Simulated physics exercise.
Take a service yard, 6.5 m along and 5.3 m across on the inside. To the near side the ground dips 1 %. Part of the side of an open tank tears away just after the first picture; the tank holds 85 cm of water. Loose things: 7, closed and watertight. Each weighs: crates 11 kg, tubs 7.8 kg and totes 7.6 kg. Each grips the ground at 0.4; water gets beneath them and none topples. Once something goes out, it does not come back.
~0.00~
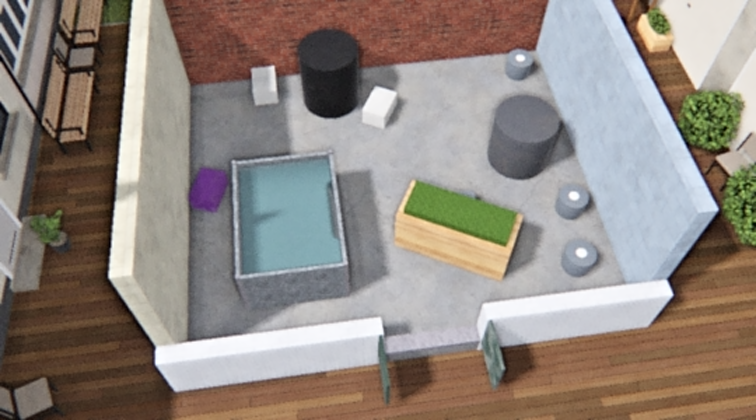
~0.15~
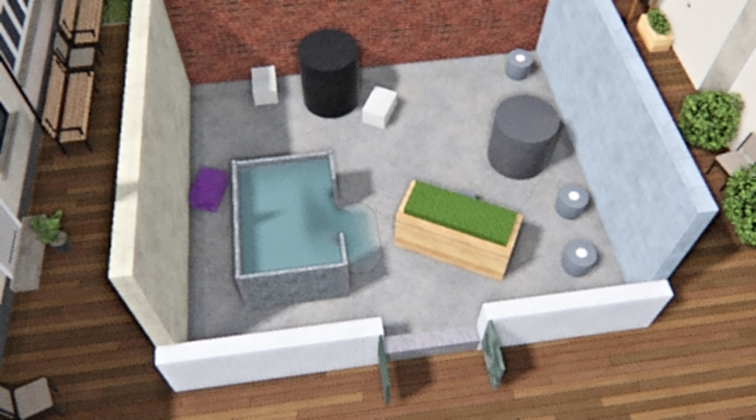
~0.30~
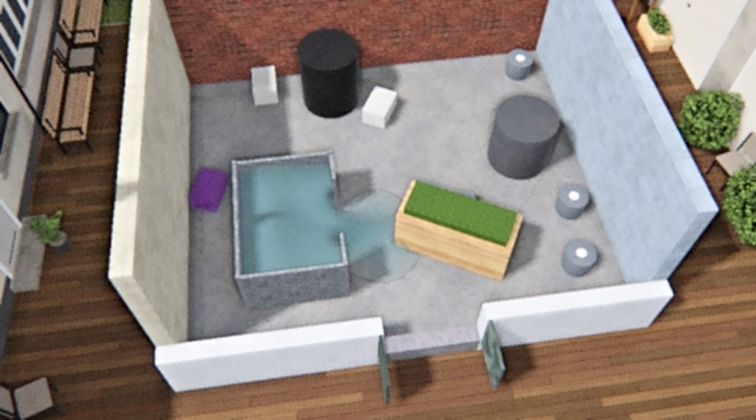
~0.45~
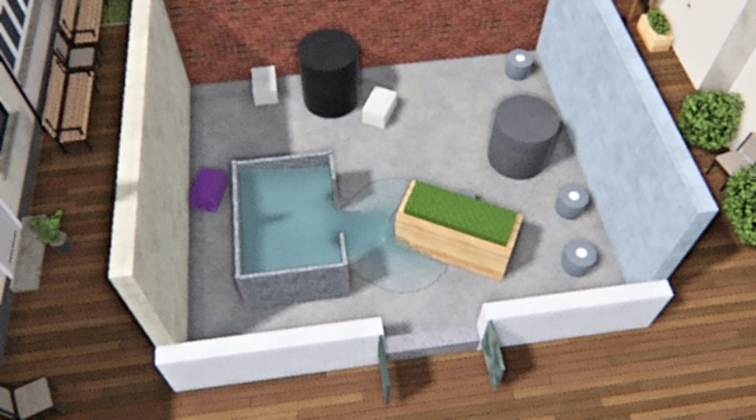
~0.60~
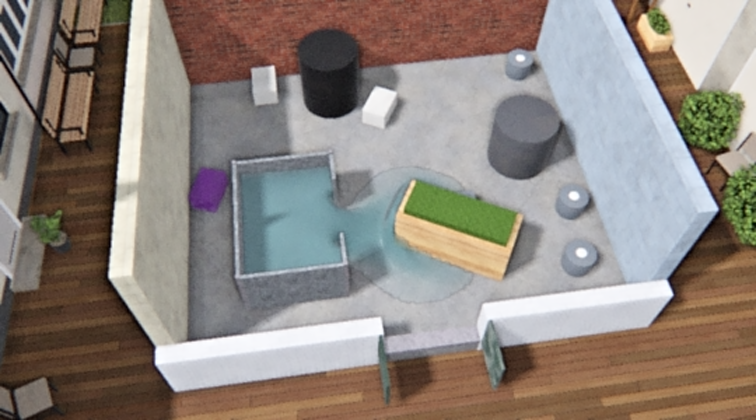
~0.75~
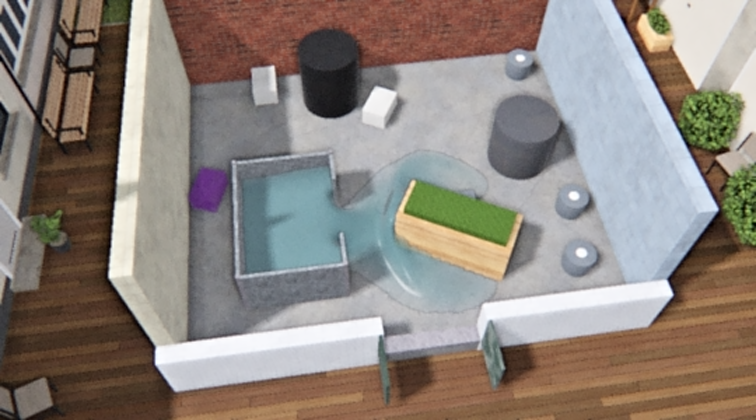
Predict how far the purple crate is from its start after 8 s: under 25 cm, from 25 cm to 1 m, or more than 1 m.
Under 25 cm.
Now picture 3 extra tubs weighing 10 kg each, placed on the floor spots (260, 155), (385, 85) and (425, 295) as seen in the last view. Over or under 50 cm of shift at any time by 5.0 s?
Result, in listed order: Not exceeded / not exceeded / exceeded.
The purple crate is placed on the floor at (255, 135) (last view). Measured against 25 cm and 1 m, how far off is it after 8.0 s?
From that spot, it remains nearly still.
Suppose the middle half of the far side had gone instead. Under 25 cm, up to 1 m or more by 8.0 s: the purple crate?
Result: The purple crate goes a long way.
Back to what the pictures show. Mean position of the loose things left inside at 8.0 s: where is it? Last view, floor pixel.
Close to (368, 137).
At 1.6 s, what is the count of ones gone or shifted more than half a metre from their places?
By my tally, 0.
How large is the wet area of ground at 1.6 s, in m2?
Near 16 m2 in all.
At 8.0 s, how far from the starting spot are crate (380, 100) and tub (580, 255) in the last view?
In turn: 80 cm, 150 cm.
After 1.6 s the purple crate is near (207, 184), 0.0 m from its start, aground; 0 of 7 are out; 0 afloat.
After 3.6 s the purple crate is near (207, 184), 0.0 m from its start, aground; 0 of 7 are out; 2 afloat.
After 5.6 s the purple crate is near (207, 184), 0.0 m from its start, aground; 0 of 7 are out; 4 afloat.
After 8.0 s the purple crate is near (207, 184), 0.0 m from its start, aground; 0 of 7 are out; 5 afloat.
